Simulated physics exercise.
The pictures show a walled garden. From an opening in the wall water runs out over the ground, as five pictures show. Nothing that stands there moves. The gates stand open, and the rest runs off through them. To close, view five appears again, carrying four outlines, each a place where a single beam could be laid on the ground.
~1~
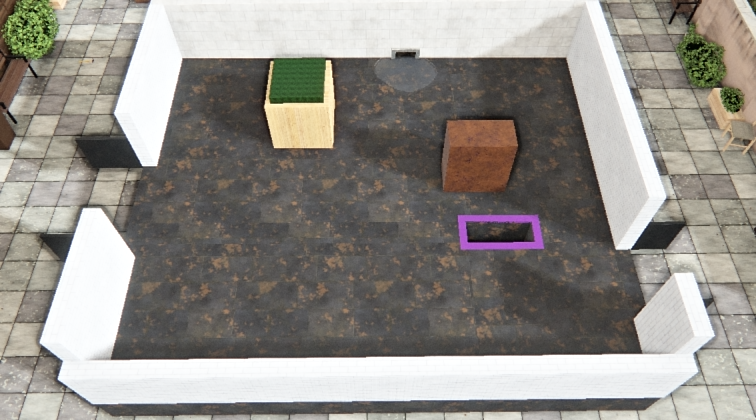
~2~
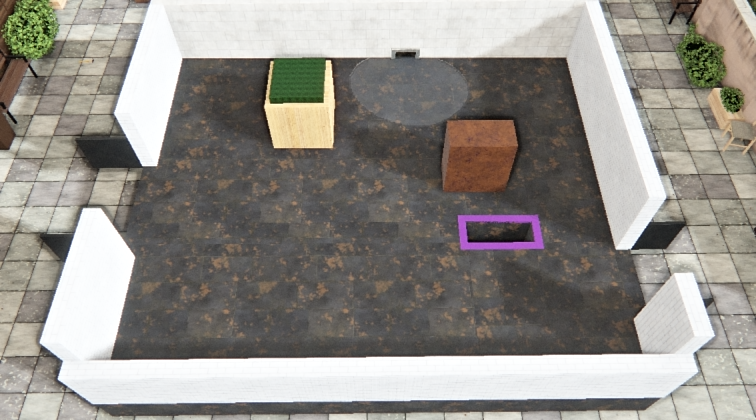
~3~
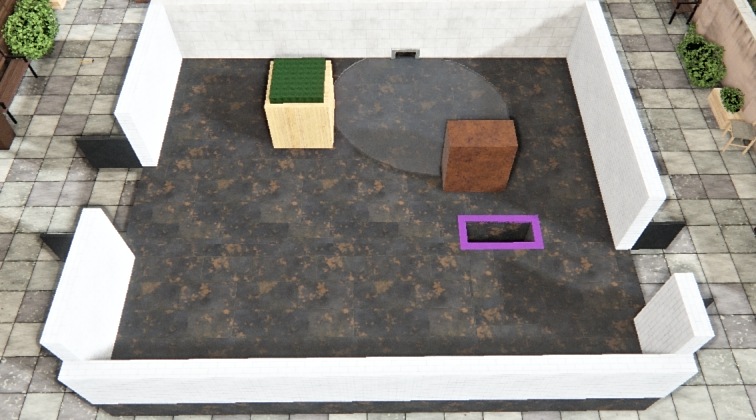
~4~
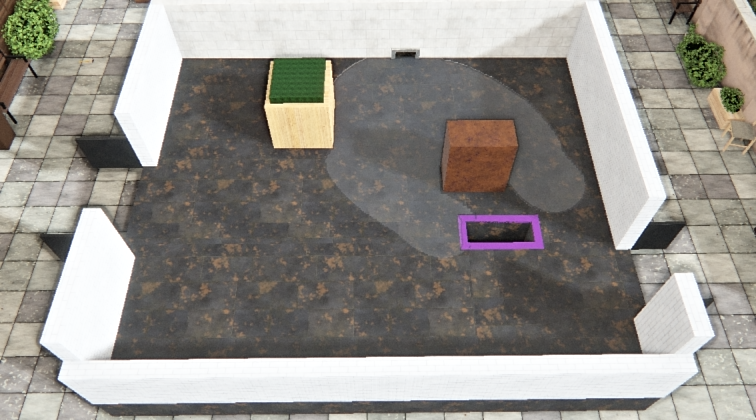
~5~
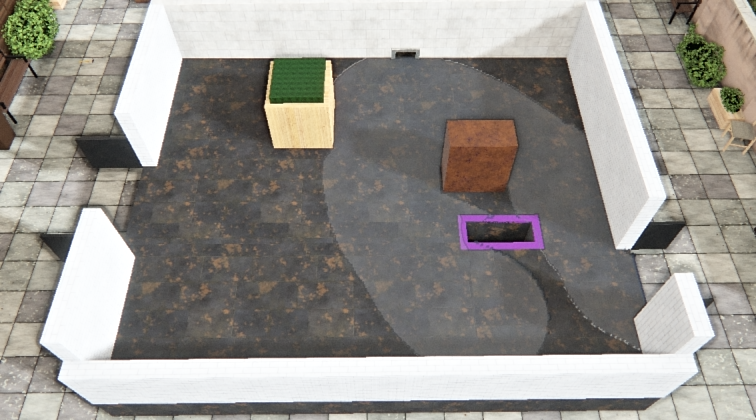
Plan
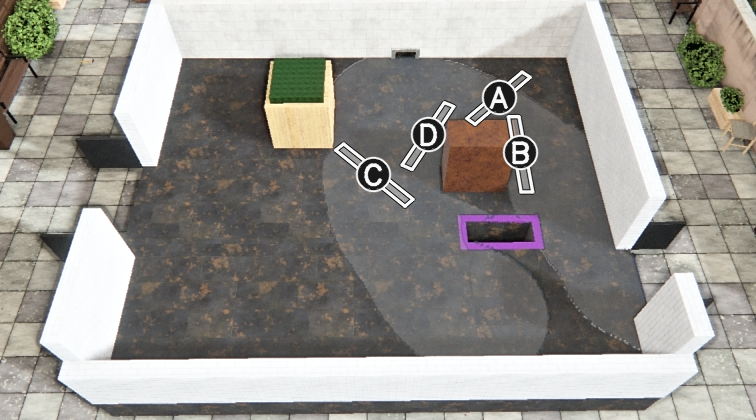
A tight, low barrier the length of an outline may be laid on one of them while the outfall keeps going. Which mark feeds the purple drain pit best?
B is best.
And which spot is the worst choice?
That would be D.
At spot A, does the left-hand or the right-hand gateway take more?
The right one.
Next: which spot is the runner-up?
Here it is spot C.
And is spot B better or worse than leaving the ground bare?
It is better.
In white, A from (470, 121) to (526, 74); B from (526, 191) to (513, 116); C from (339, 147) to (409, 202); D from (407, 167) to (449, 104).
Choosing A, about 10 % of the stream goes into the purple drain pit, about 82 % out by the gates.
Choosing B, about 30 % of the stream goes into the purple drain pit, about 64 % out by the gates.
Choosing C, about 20 % of the stream goes into the purple drain pit, about 72 % out by the gates.
Choosing D, about 5 % of the stream goes into the purple drain pit, about 89 % out by the gates.
